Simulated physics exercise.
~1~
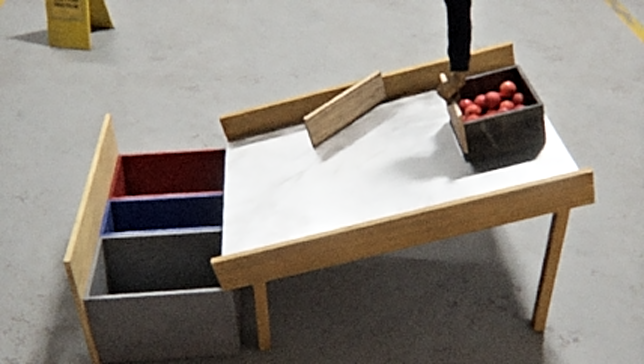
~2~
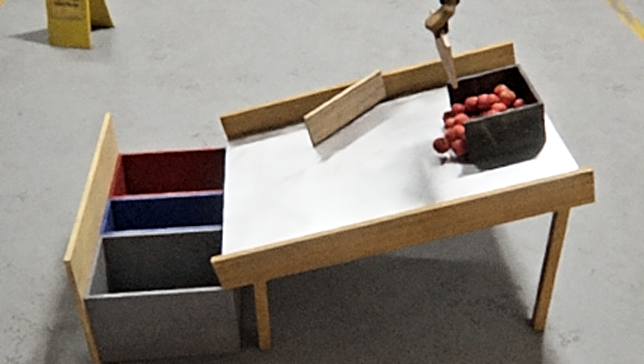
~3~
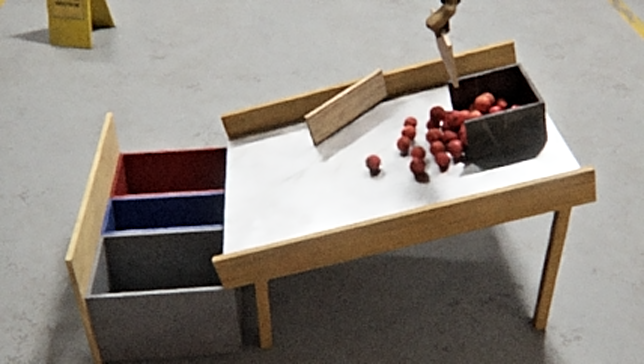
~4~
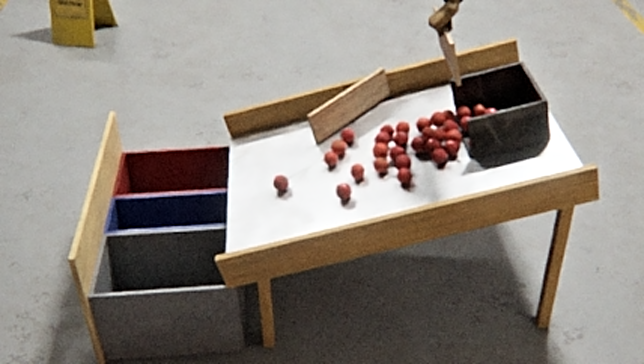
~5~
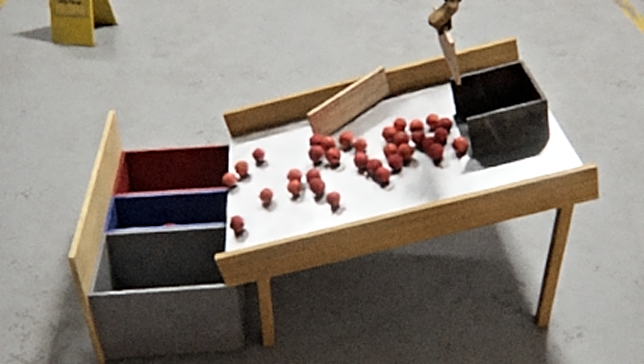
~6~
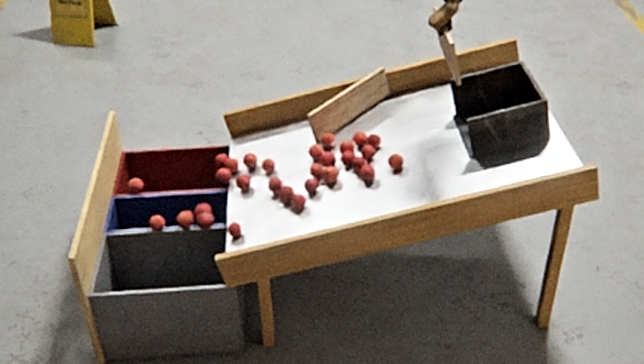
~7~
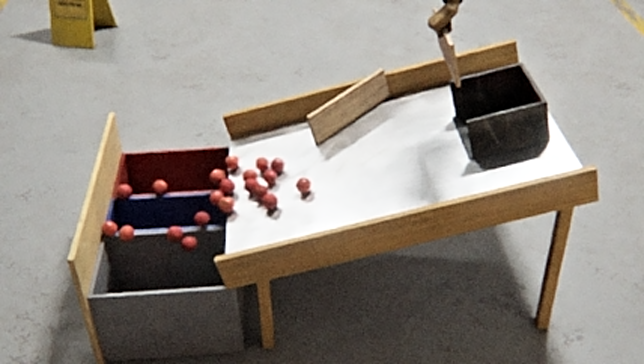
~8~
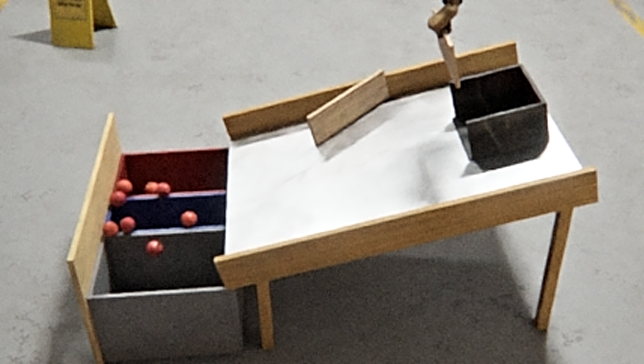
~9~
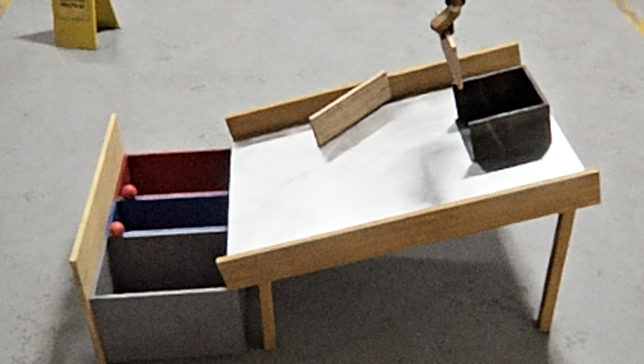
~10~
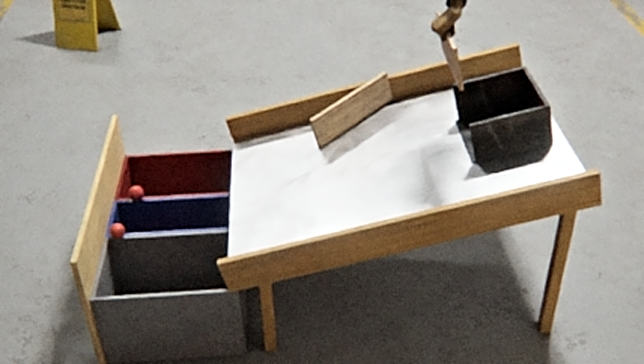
Red tomatoes fill a black pen at the upper right end of a sloping white table with wooden rails, seen from above and to one side on a grey floor. A red tote, a blue tub and a grey bin wait at the left, and a yellow sign stands behind. The gate is lifted and held clear, and the tomatoes spill out and roll leftward, spreading past the angled board. They drop off the low edge into the containers until the pen and slope are empty. At the end, one tomato shows in the red tote and another in the blue tub.
